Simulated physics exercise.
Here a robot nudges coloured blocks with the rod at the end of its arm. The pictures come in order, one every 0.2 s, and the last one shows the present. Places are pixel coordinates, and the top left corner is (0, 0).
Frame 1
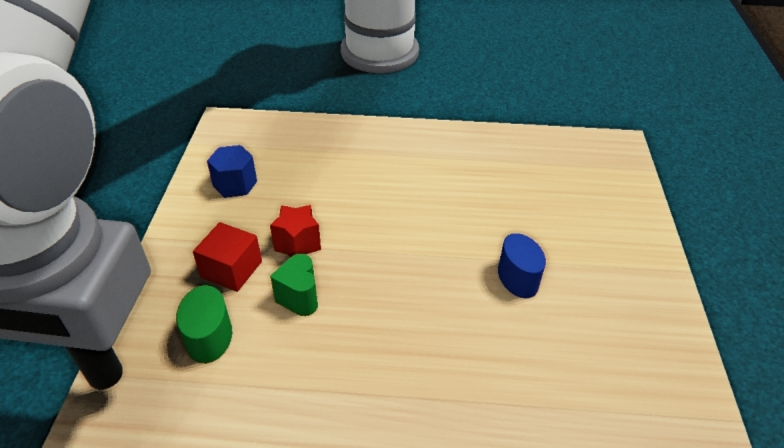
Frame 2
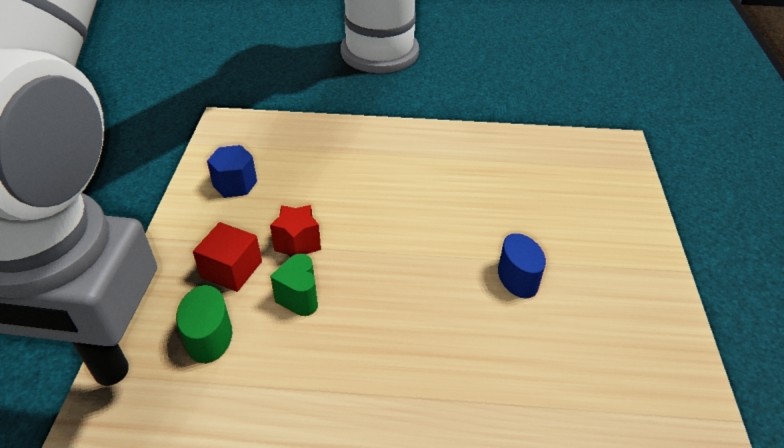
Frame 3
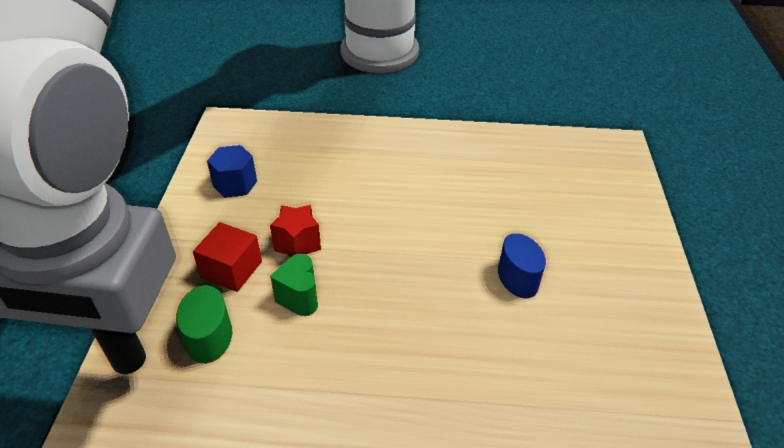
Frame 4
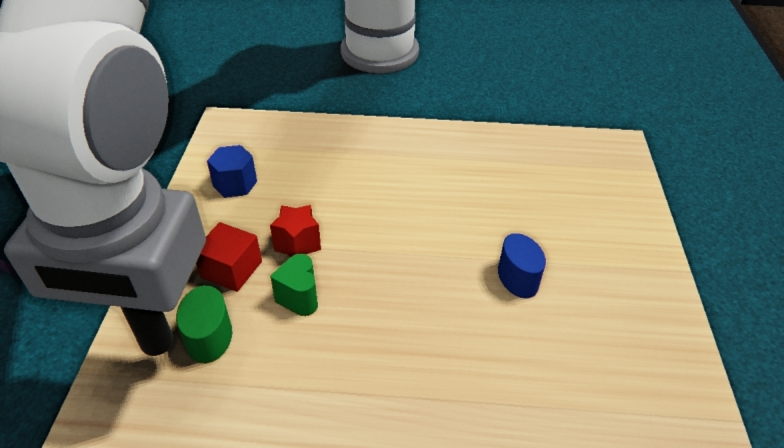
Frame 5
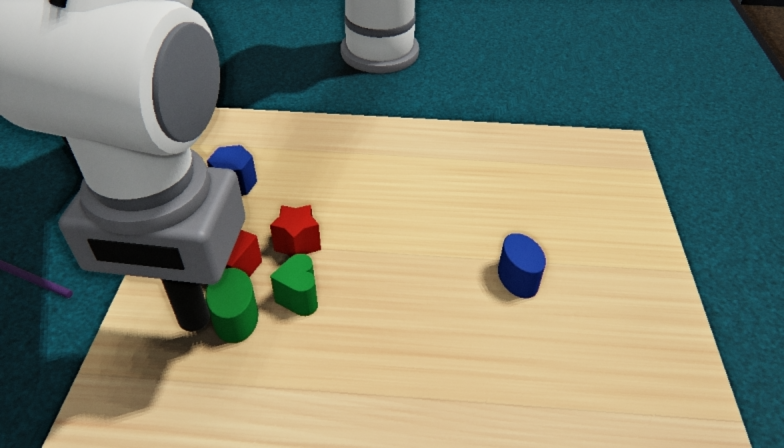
A white and grey robot arm with a black rod reaches over the left side of a pale wooden board on teal cloth, seen from above by a still camera. Red, green and blue blocks cluster at the left, while one blue block sits alone at the right. The rod moves rightward and slightly up the view, then nudges the green oval block the same way, partly hiding the red square block.
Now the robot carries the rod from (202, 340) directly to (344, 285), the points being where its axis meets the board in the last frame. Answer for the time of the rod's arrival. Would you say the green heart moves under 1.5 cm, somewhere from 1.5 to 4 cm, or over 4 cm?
Verdict: More than 4 cm.
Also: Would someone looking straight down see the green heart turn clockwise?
It seems so.
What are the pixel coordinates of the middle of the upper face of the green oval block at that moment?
That would be at about pixel (301, 244).
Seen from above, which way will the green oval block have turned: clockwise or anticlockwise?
It makes a counterclockwise turn.
One third of the way, rod (247, 301); green oval block (269, 269), turned 40° anticlockwise; green heart (313, 263), turned 45° clockwise.
Two thirds of the way, rod (296, 282); green oval block (297, 248), turned 90° anticlockwise; red star-shaped block (294, 215); green heart (345, 247), turned 60° clockwise.
At the end, rod (343, 265); red square block unmoved; green oval block (301, 244), turned 110° anticlockwise; red star-shaped block (293, 214); green heart (363, 236), turned 40° clockwise.
